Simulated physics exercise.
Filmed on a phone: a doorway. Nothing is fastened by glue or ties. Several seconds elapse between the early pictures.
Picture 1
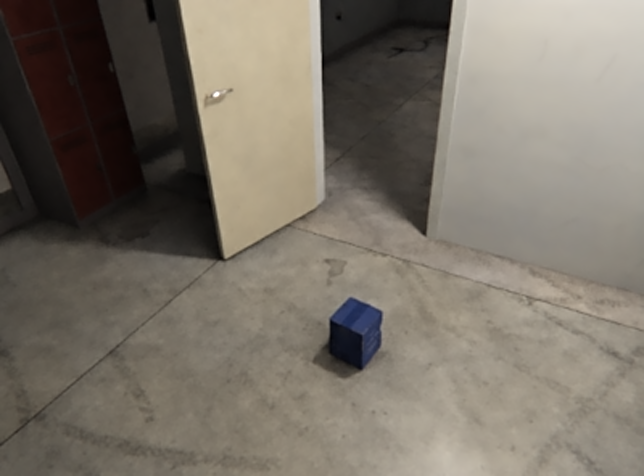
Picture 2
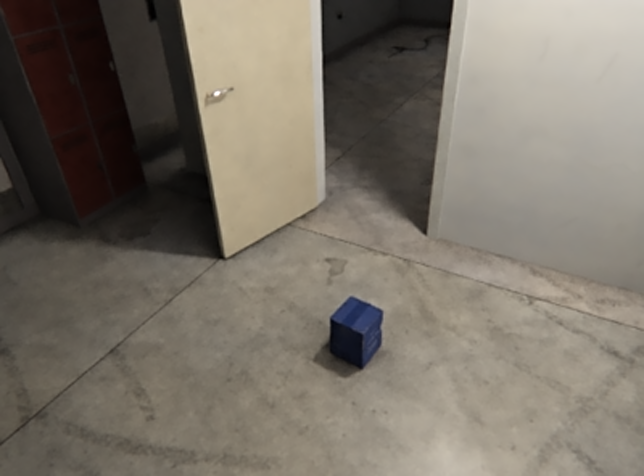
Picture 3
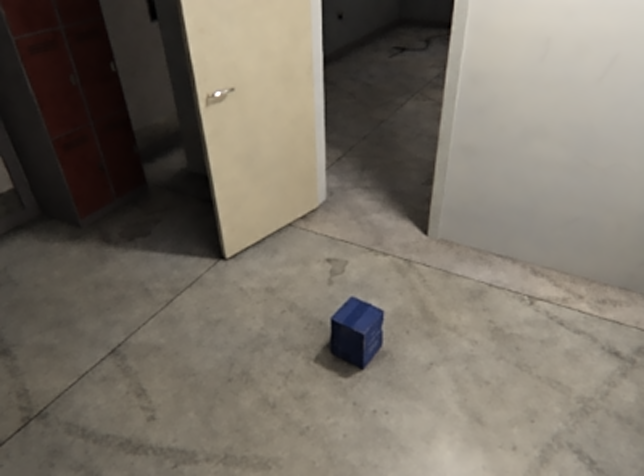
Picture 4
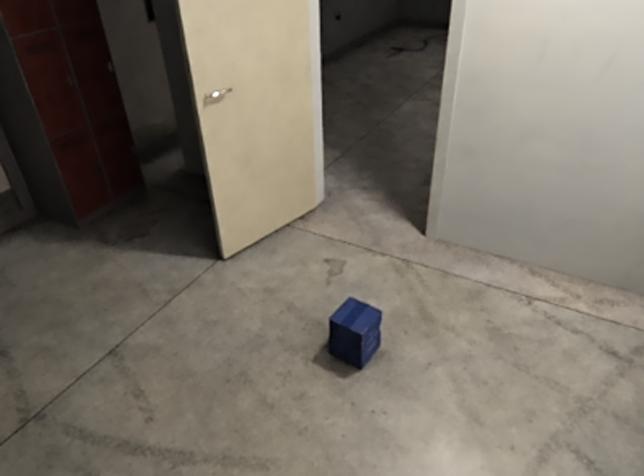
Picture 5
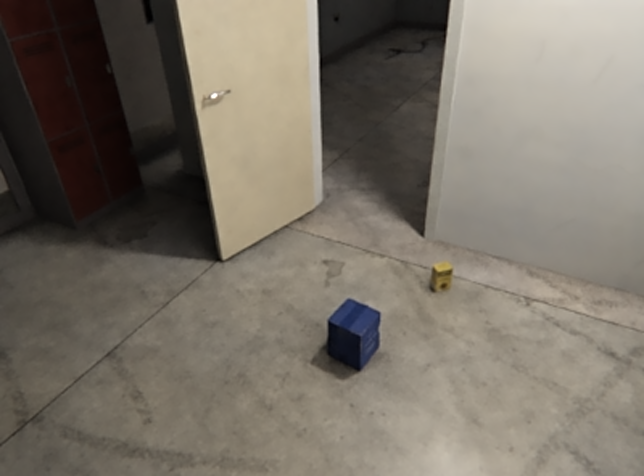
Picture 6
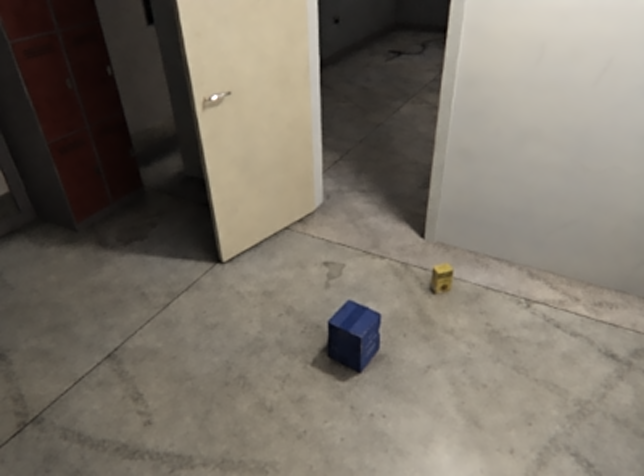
Blue box sitting still on a concrete floor before a wide-open door, with a small yellow carton appearing behind it later.
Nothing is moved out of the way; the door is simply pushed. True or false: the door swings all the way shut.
True.
Then, 0.90 s after the last picture, door at 84°.
Then, 1.70 s after the last picture, door at 50°.
Then, 2.40 s after the last picture, door at 19°.
At rest, door at 0°; both in place. Seen from the same camera at the end, yellow carton near (442, 279).
